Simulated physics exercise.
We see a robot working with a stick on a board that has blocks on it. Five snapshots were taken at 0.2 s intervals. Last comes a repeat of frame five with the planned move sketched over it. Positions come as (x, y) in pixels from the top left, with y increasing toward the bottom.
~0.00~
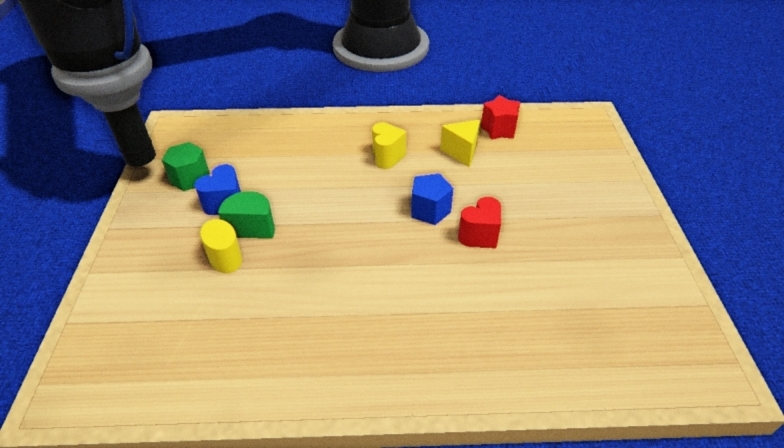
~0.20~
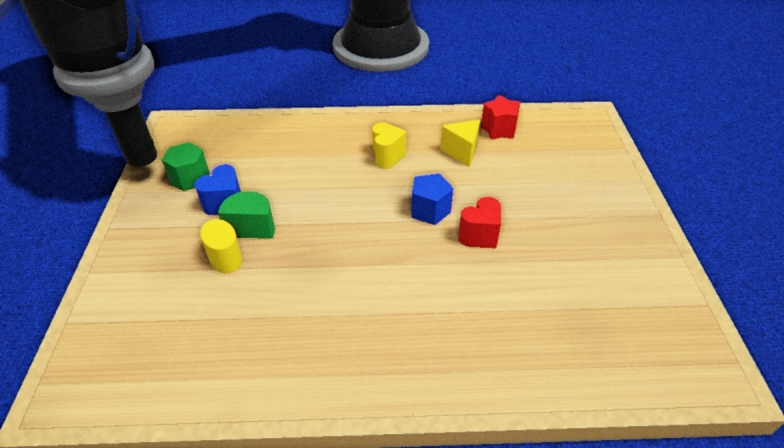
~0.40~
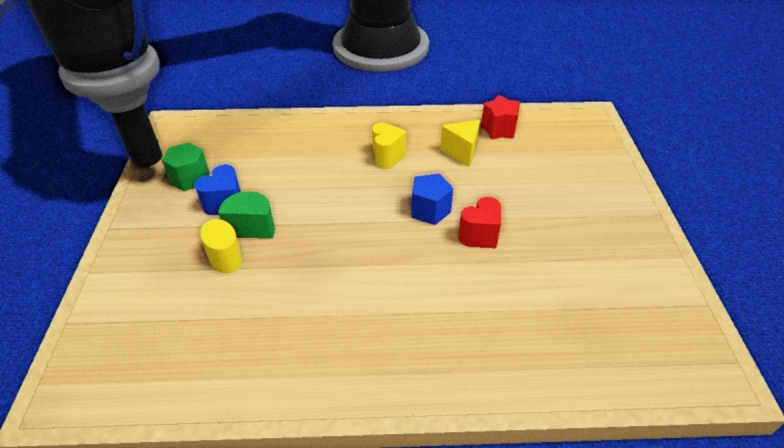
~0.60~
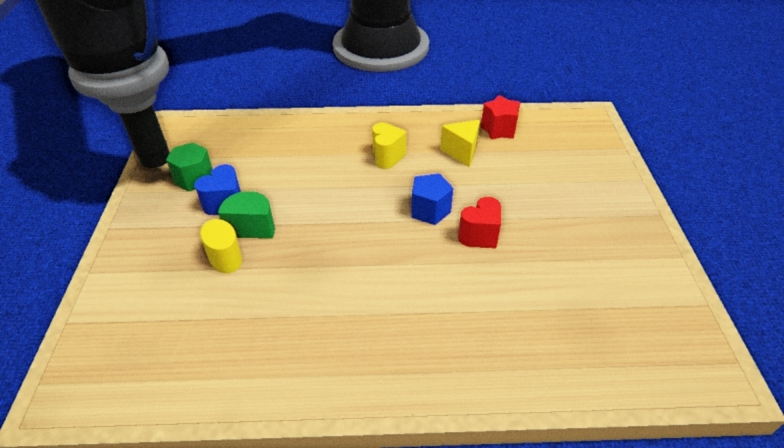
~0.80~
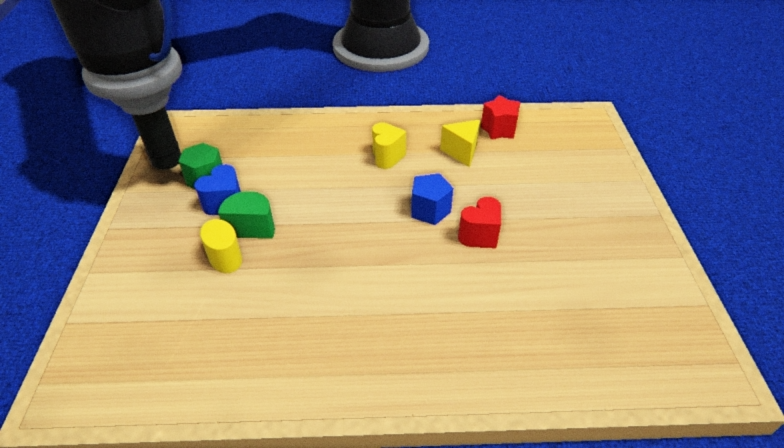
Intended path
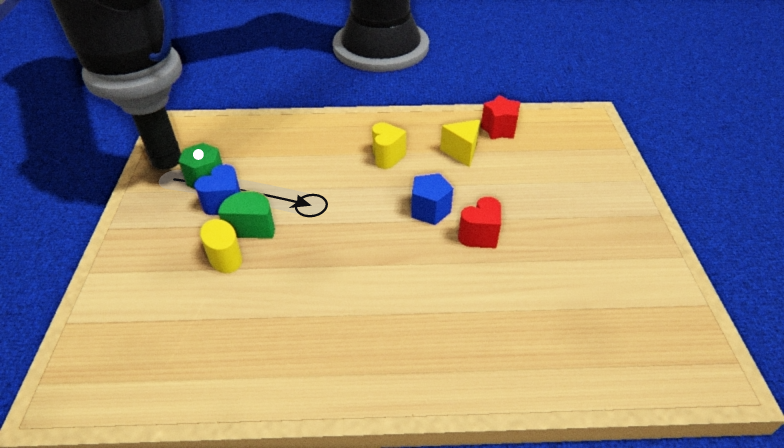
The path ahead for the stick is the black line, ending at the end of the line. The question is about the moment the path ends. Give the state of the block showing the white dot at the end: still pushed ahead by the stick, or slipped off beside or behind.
By then it is beside or behind the stick.
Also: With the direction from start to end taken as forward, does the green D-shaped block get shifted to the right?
The answer is yes.
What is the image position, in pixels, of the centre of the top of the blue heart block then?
It sits at (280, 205).
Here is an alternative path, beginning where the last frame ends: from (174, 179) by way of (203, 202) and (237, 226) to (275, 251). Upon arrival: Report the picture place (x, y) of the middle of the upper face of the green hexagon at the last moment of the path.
Final place: (218, 157).
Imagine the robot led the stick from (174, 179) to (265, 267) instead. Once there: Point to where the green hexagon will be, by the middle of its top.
It should be at (216, 157) by then.
The line goes from (174, 179) via (242, 190), ending at (311, 205); the dot is on the green hexagon.
The first path, step by step. One third of the way, stick at (215, 168); green hexagon at (248, 155), turned 30° anticlockwise; blue heart block at (230, 180), turned 45° clockwise.
Two thirds of the way, stick at (262, 177); green hexagon at (287, 153), turned 85° anticlockwise; yellow oval block at (216, 240); blue heart block at (261, 196), turned 95° clockwise; green D-shaped block at (256, 223), turned 15° clockwise.
At the end, stick at (309, 187); green hexagon at (297, 154), turned 120° anticlockwise; yellow oval block at (216, 240); blue heart block at (282, 205), turned 150° clockwise; green D-shaped block at (255, 228), turned 30° clockwise.
